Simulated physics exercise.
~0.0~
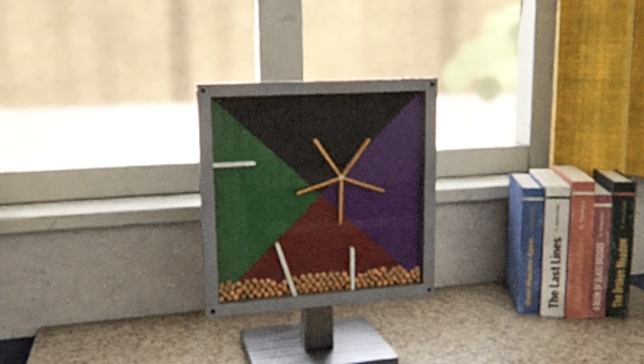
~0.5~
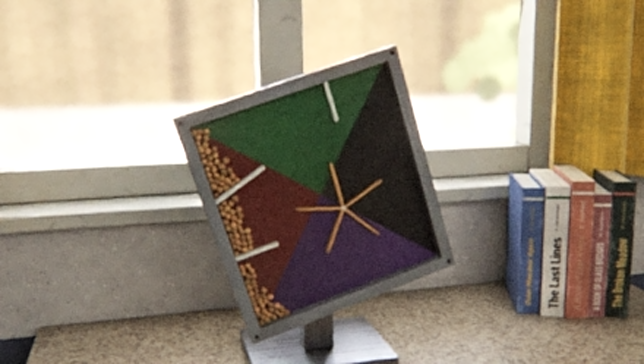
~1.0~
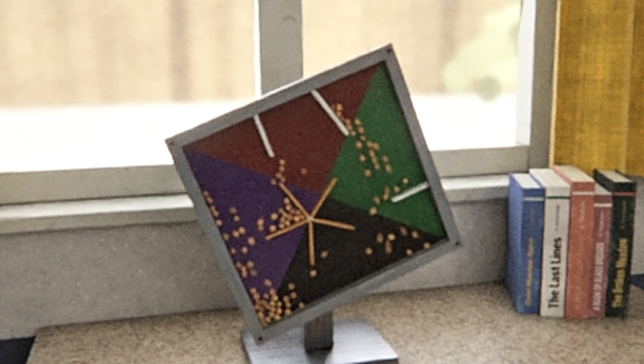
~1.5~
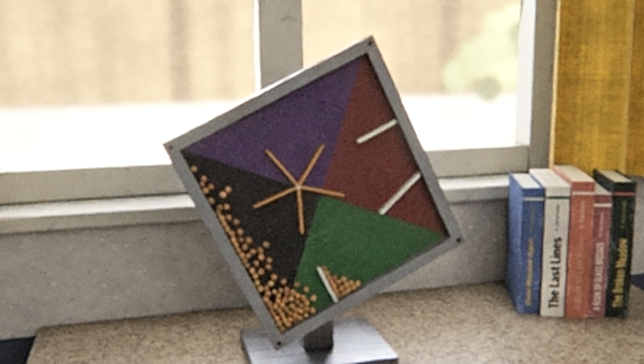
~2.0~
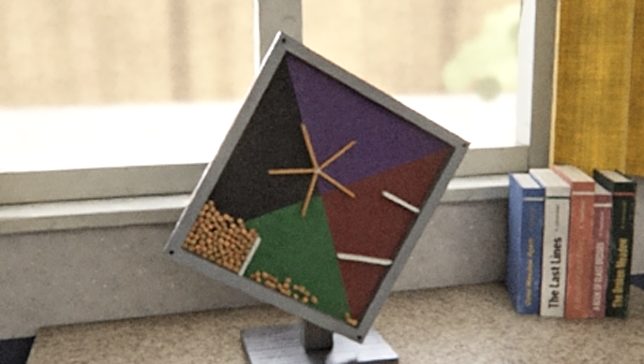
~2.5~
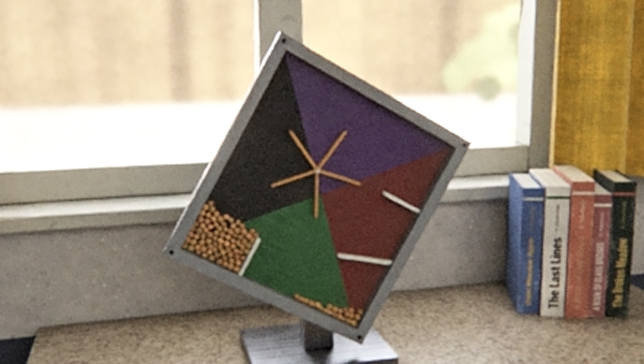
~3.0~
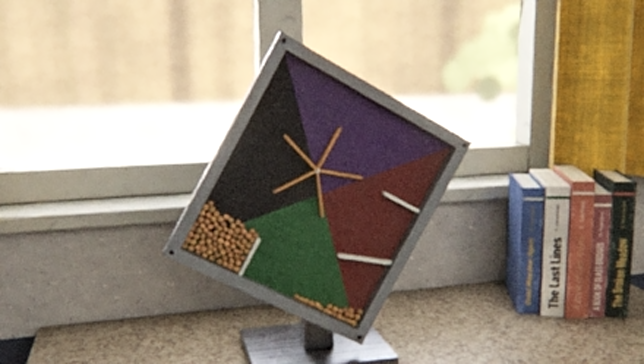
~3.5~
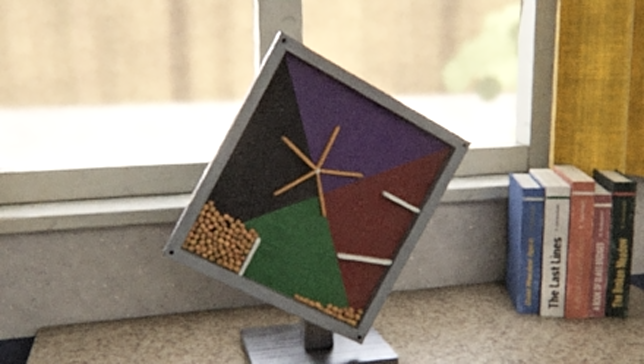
Square bead-filled case with four coloured wedges turning clockwise on its stand, spilling beads around before stopping tilted, most resting on green.
